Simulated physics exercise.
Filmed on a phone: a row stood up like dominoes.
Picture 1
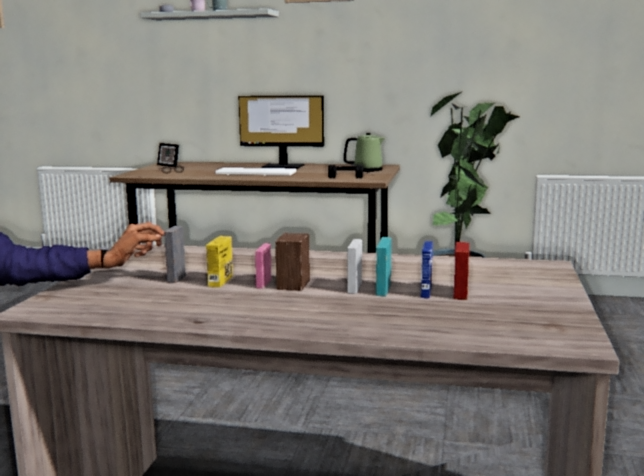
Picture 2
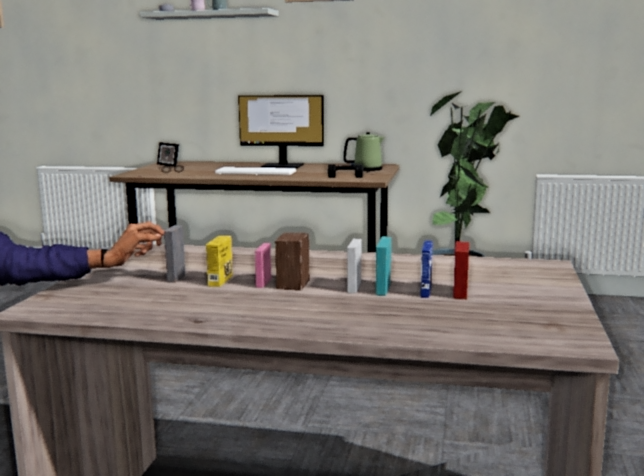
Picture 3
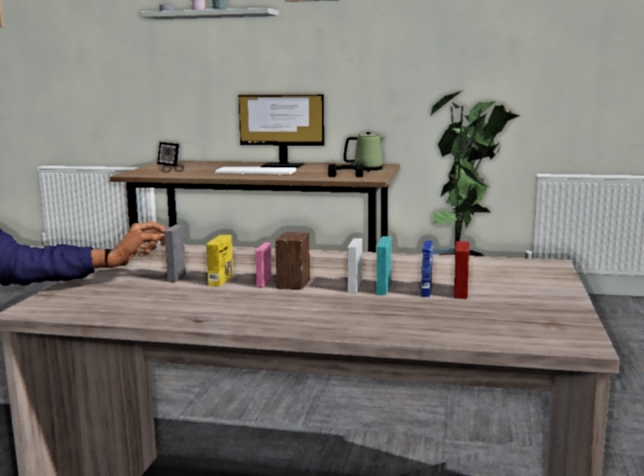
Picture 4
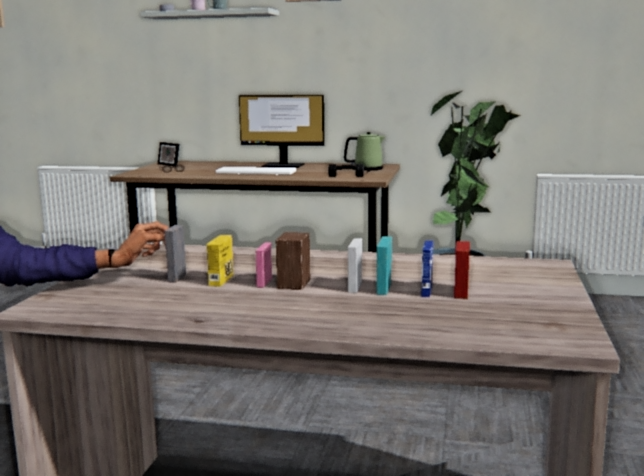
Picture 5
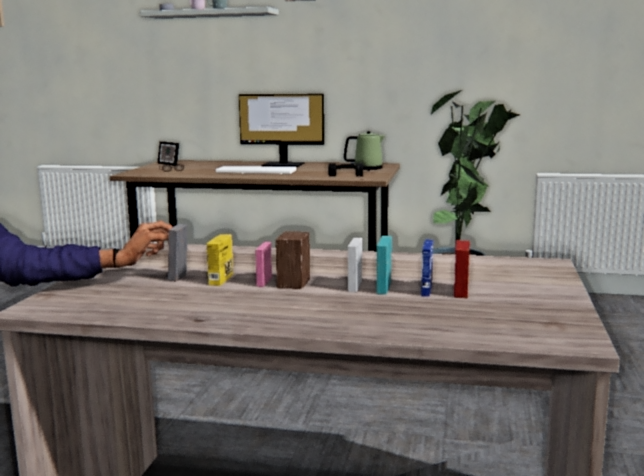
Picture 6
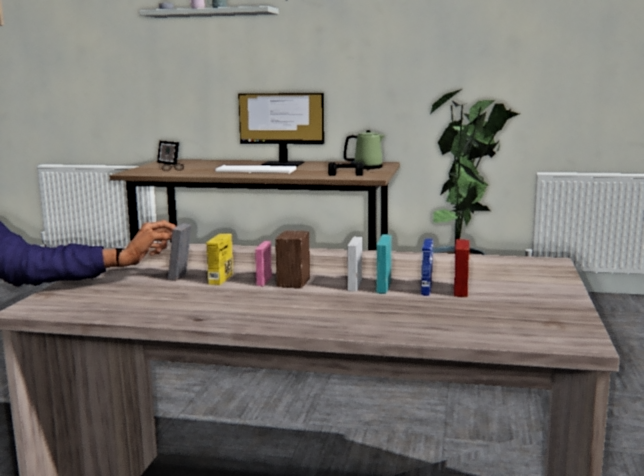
Hand at left pushing a grey board, tilting it slightly right, while the other upright coloured blocks on the table stay still.
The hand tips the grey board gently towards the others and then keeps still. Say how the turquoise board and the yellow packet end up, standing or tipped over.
The turquoise board stays upright and the yellow packet tips over.
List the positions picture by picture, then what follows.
The first frame shows turquoise board (384, 267); yellow packet (220, 261).
The second frame shows pink board (263, 265); blue packet (427, 269).
The third frame shows white block (355, 265); brown block (293, 261).
The fourth frame shows pink board (264, 265); blue packet (428, 268).
The fifth frame shows grey board 5° over; white block (355, 265); brown block (293, 260).
The sixth frame shows grey board 10° over; turquoise board (384, 264); yellow packet (220, 259).
Then, 0.20 s later than the last frame, grey board 31° over.
Then, 0.40 s later than the last frame, grey board 74° over; yellow packet tilted by 62° near (243, 265); pink board tilted by 21°.
Then, 1.70 s later than the last frame, grey board 75° over; yellow packet tilted by 71° near (245, 268); pink board tilted by 18°.
When it is over, lying over on the table, yellow packet; left askew, pink board; the other 4 as before. End places, in pixels of the last picture, turquoise board near (384, 264), yellow packet near (245, 268).
